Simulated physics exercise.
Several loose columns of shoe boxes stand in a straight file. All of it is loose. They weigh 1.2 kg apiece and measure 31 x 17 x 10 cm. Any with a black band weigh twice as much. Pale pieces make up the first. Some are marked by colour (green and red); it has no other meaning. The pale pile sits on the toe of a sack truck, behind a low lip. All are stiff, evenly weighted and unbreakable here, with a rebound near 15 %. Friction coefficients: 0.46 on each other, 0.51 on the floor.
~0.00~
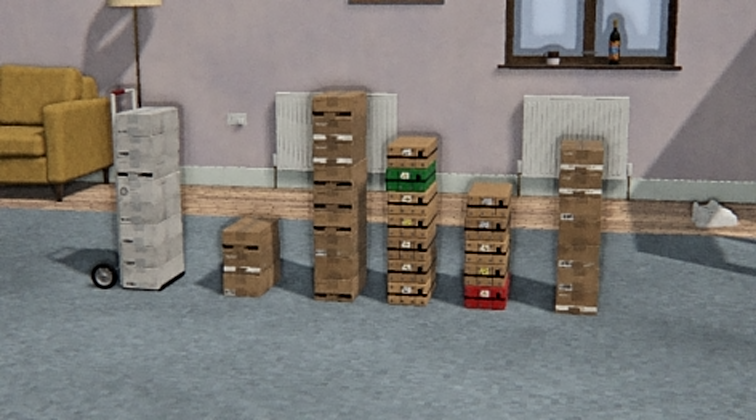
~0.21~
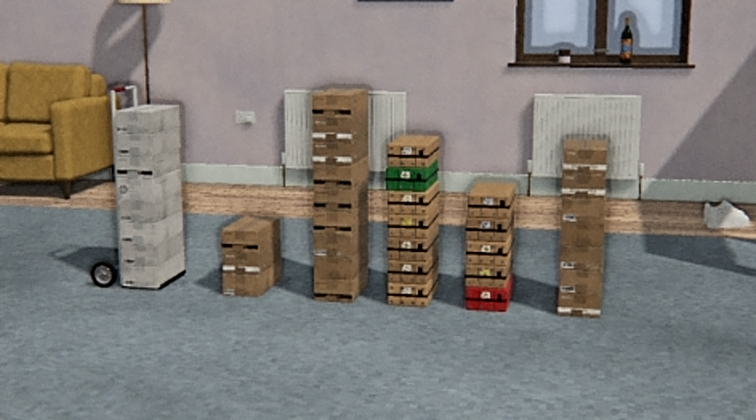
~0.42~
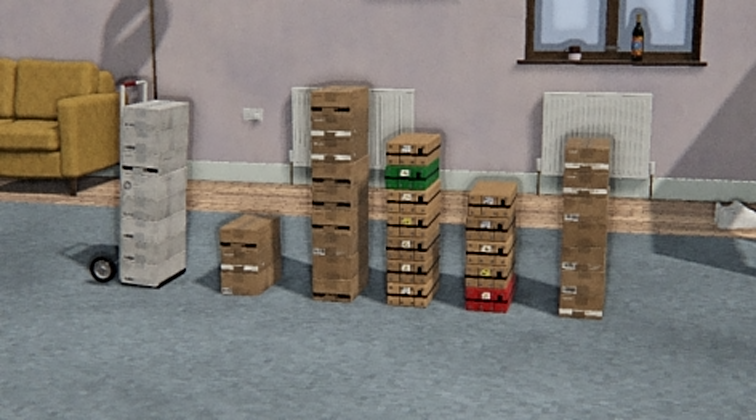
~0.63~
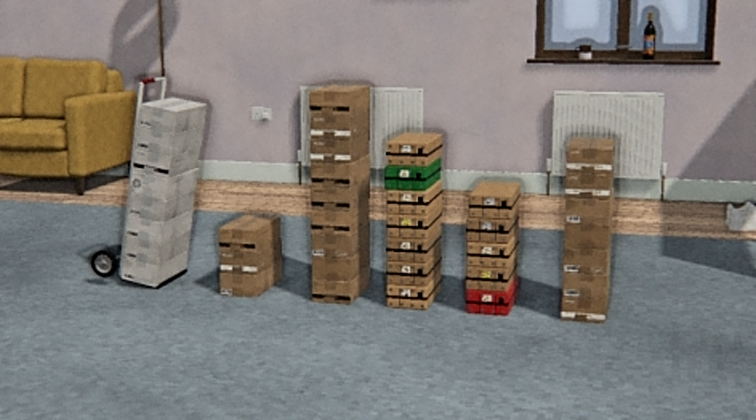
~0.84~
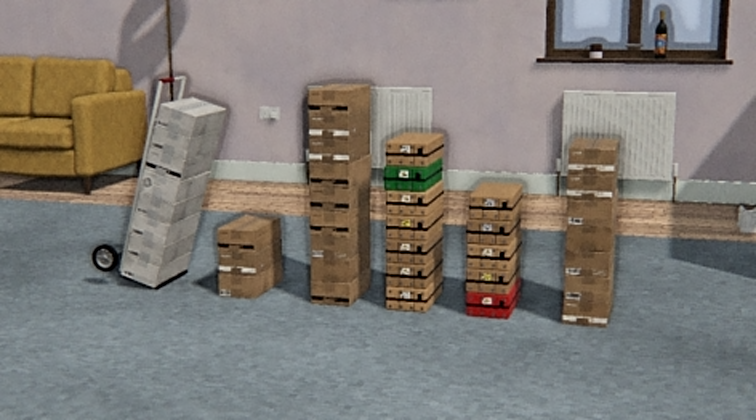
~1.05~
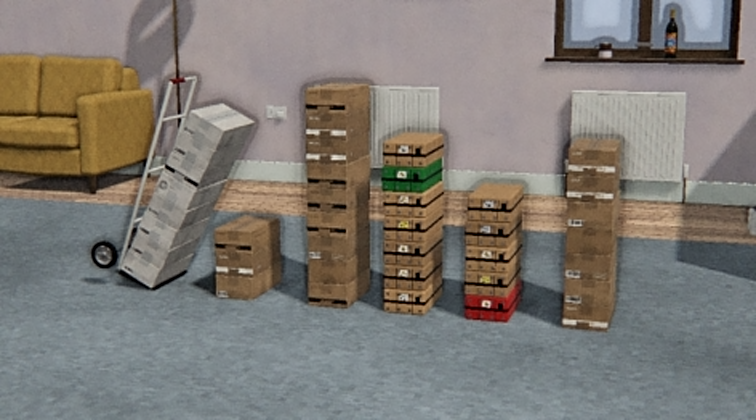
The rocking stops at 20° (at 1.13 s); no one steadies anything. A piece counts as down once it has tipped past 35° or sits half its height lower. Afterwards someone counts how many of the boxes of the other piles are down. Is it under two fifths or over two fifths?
It comes to less than two fifths.
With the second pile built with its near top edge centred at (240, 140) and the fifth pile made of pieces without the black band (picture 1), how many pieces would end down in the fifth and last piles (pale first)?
In that case fifth 3, last 6.
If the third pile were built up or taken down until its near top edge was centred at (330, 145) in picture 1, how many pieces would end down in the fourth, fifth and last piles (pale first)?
Then fourth 0, fifth 0, last 0.
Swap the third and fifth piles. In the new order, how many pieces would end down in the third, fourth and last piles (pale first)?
Then third 0, fourth 0, last 0.
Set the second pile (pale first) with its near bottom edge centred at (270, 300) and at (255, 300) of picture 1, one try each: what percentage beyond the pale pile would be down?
First 0, then 0 per cent.
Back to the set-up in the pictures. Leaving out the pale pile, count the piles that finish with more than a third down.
The count is 0.
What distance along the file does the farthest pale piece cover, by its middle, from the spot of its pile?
Roughly 75 cm along.
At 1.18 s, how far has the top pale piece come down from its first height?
Roughly 10 cm.
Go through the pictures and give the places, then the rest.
In the first picture (places mark the middle of the side facing us; the camera moves round a little), truck frame (115, 133) 0° forward; red box (485, 299); green box (405, 181); the rest undisturbed.
In the second picture, truck frame (115, 130) 0° forward; green box (405, 180).
In the third picture, truck frame (122, 125) 4° forward, top of the pale pile leaning 4°; green box (405, 179); the rest undisturbed.
In the fourth picture, truck frame (137, 122) 10° forward, top of the pale pile leaning 10°; green box (405, 179); the rest undisturbed.
In the fifth picture, truck frame (153, 121) 16° forward, top of the pale pile leaning 17°; green box (404, 180); the rest undisturbed.
In the sixth picture, truck frame (160, 121) 20° forward, top of the pale pile leaning 27°; green box (402, 180); red box (486, 309); the rest undisturbed.
After 1.18 s, 8 of the pale pile down; none of the 31 other boxes down.
After 1.40 s, 8 of the pale pile down; none of the 31 other boxes down, 4 disturbed.
At rest (3.3 s), 7 of the pale pile down; none of the 31 other boxes down, 5 disturbed; green box unmoved; red box unmoved. That is 0 per cent. As the last picture would show them, middles, green box near (413, 174), red box near (494, 299).
